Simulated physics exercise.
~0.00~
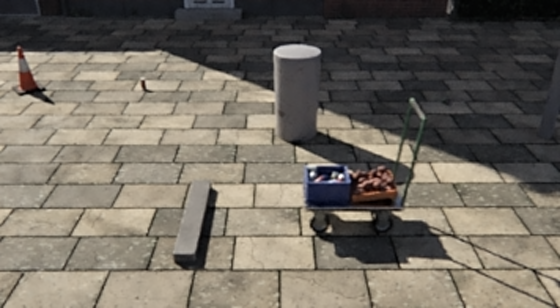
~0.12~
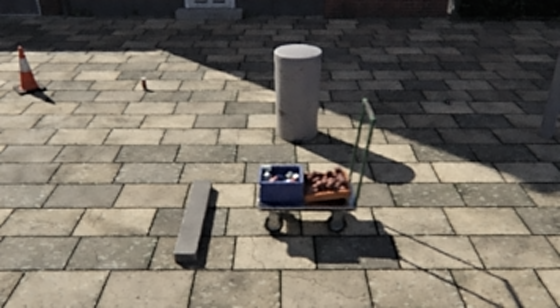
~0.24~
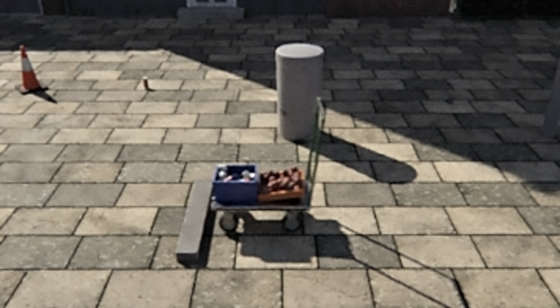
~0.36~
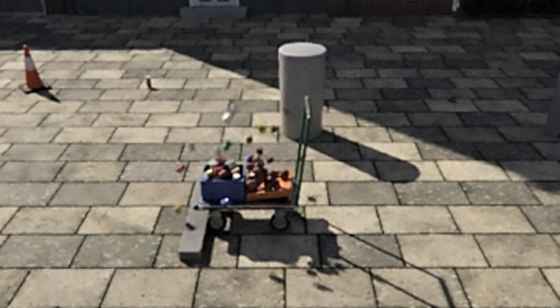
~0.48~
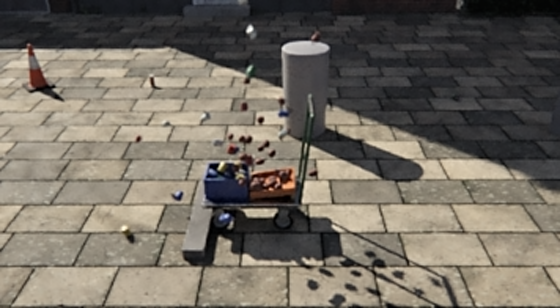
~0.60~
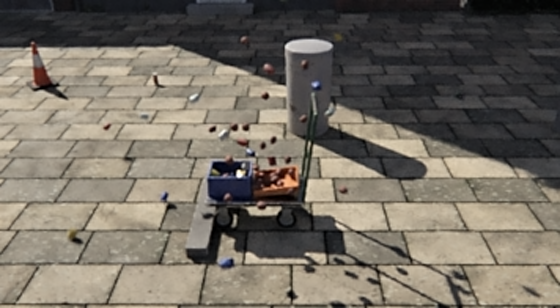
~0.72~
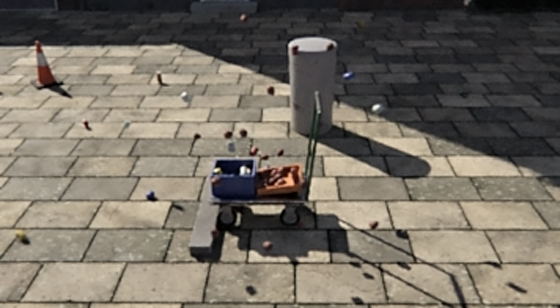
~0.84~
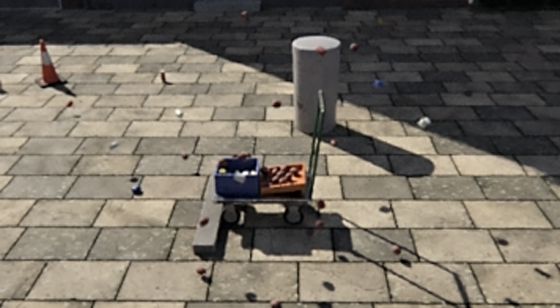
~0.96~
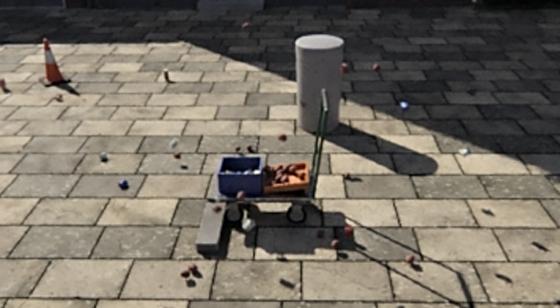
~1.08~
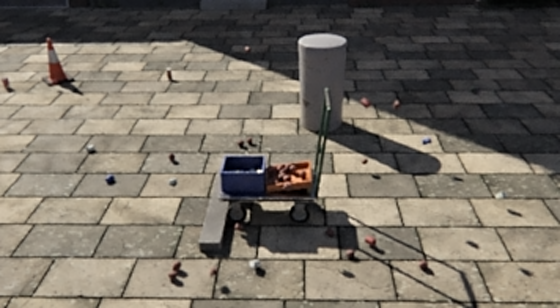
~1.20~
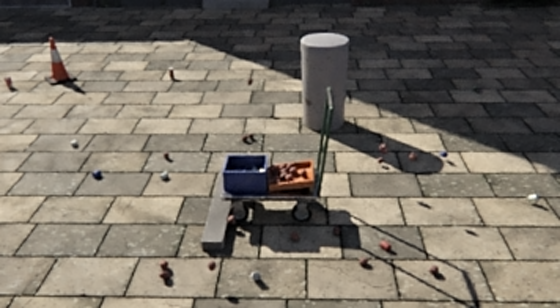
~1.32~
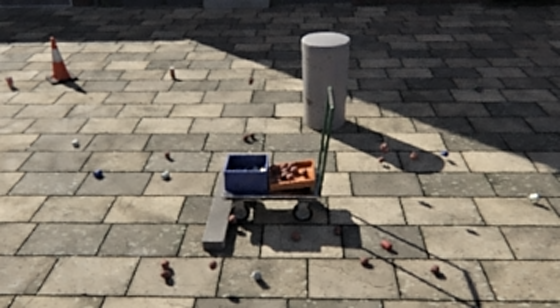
Trolley carrying blue and orange baskets rolls left into a low step, flinging small items across the paving before standing still.
